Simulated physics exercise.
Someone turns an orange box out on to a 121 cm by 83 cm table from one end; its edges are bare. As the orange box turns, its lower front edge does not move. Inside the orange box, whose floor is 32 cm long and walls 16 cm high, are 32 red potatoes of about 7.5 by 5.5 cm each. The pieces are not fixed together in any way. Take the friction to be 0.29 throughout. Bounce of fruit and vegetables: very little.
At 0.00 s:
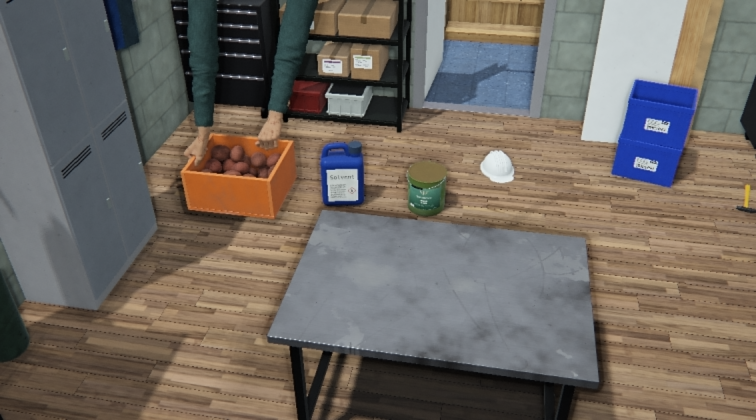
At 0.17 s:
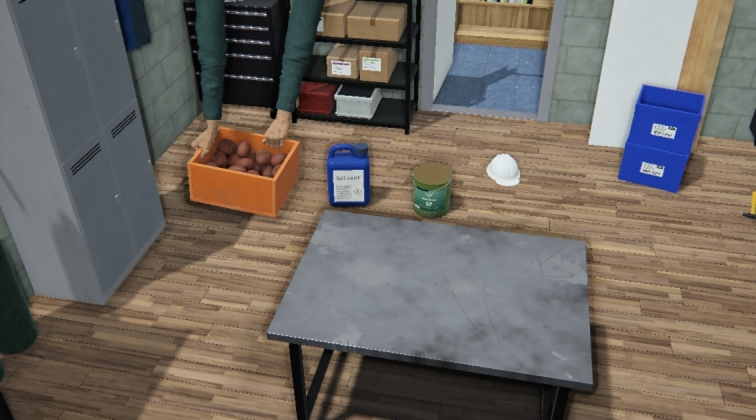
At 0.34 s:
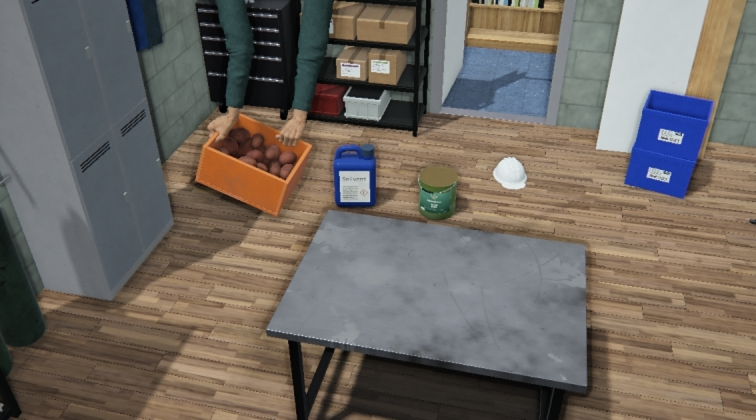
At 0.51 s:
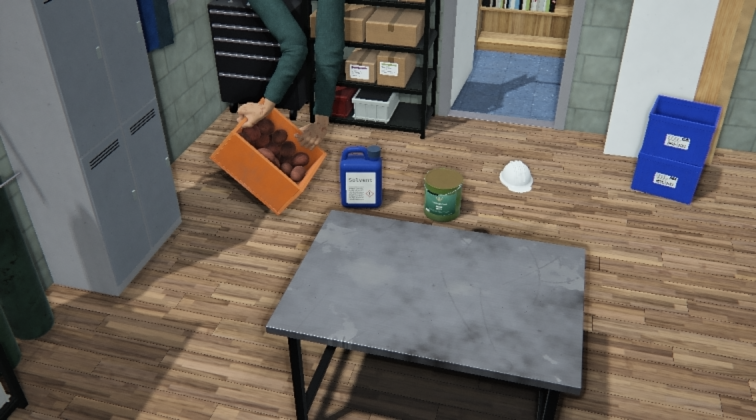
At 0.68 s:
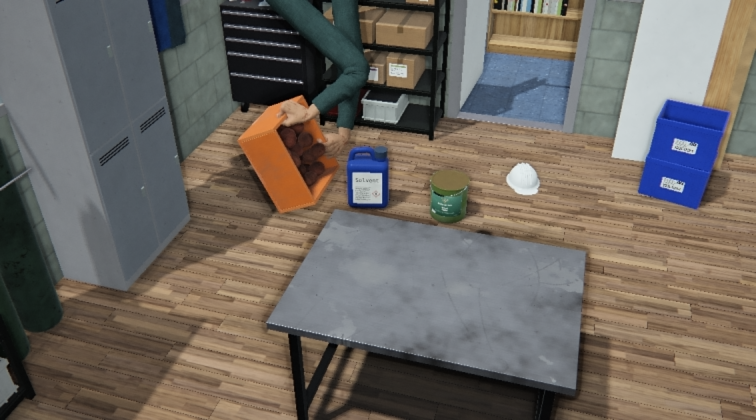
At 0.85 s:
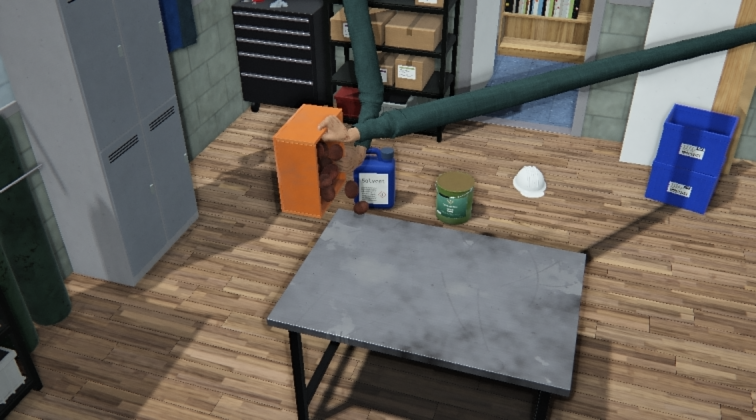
An orange box of reddish potatoes is gripped by green-sleeved hands in a wood-floored workshop, seen from above across a bare grey table. Grey lockers stand left, with a blue container, green tin and white helmet right of the box and stacked blue bins farther right. The hands turn the box rightward onto its side, potatoes slide toward its opening and two emerge, while the camera drifts slightly.
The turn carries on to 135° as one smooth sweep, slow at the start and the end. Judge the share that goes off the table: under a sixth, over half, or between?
One-sixth to one-half of the load off the table.
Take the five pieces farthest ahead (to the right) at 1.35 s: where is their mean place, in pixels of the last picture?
(461, 282).
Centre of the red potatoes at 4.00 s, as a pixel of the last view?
Estimated centre in the last picture: (437, 275).
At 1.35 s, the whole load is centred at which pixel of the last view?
Somewhere around pixel (383, 267) in the last view.
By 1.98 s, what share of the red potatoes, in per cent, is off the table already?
Estimate for then: Some 5 percent.
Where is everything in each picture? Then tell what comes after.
In the first frame (places track the rim corner closest to us here), orange box (267, 180); tipped 0°; all still inside.
The second frame shows orange box (273, 179); tipped 5°.
The third frame shows orange box (285, 181); tipped 20°.
The fourth frame shows orange box (300, 189); tipped 41°.
The fifth frame shows orange box (314, 201); tipped 65°.
The sixth frame shows orange box (321, 215); tipped 89°; 2 out, the lowest potato at (361, 208).
After 1.35 s, tilt 134°; 30 on the table top and 2 in the air.
After 1.98 s, tilt 135°; 31 on the table top and 1 over the table's other edges.
After 2.87 s, tilt 135°; 22 on the table top, 4 over the right end of the table and 6 over the table's other edges.
When it is over (at 4.00 s), 21 on the table top, 4 over the right end of the table and 7 over the table's other edges. Asked share, 11 of 32, 34 per cent.
